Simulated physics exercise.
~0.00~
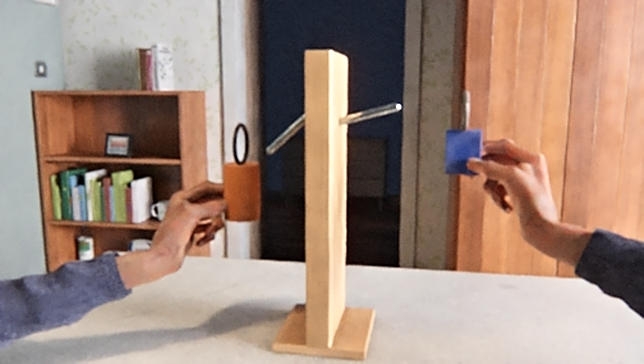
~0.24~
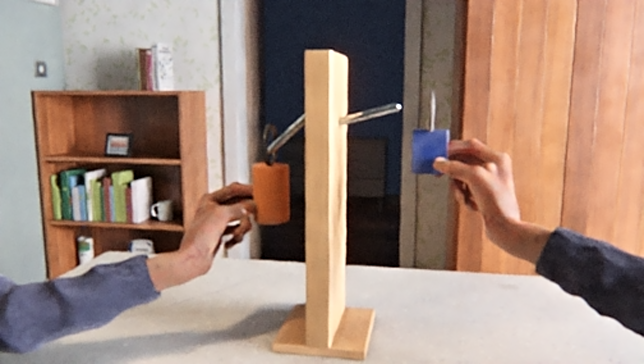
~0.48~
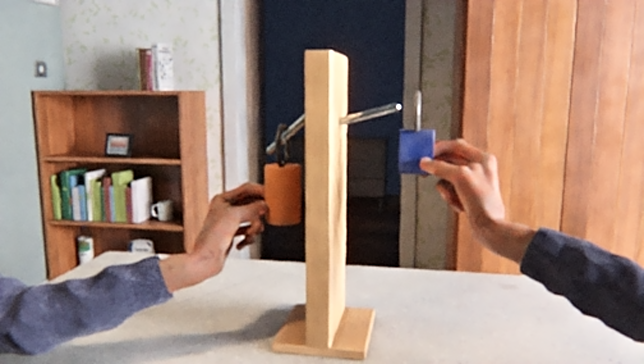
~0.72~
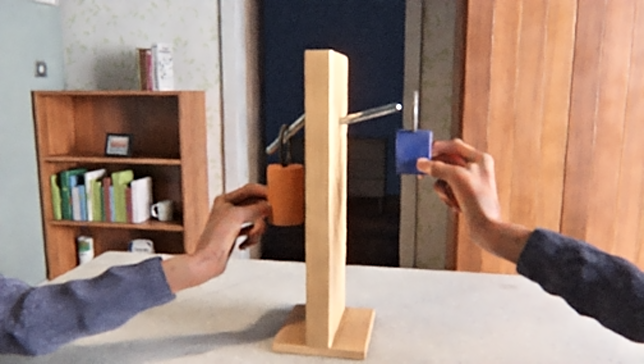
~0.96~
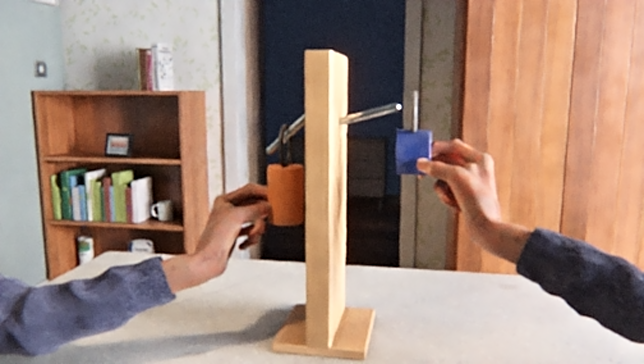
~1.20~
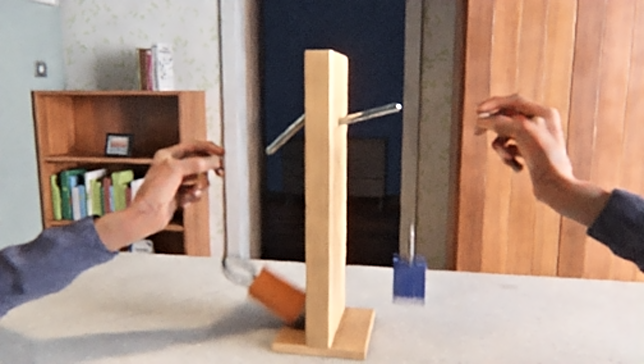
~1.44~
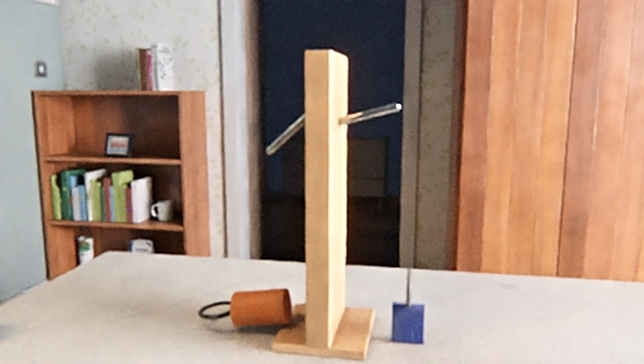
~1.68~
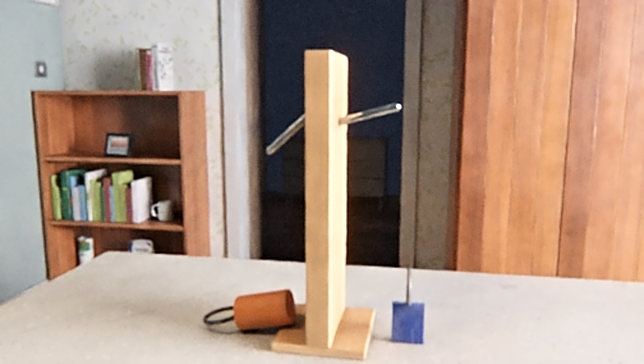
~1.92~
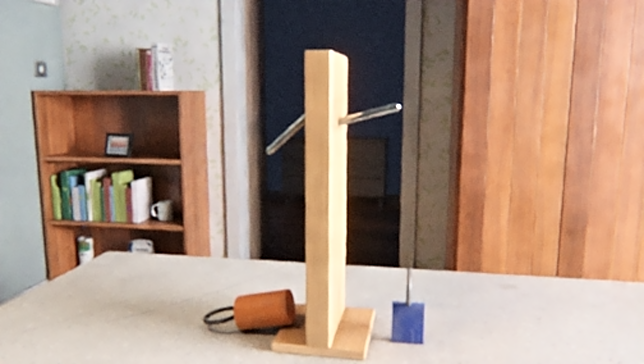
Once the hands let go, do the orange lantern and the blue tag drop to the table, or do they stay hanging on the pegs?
They both drop to the table. The orange lantern ends up on its side to the left of the stand, and the blue tag comes to rest to the right of it.
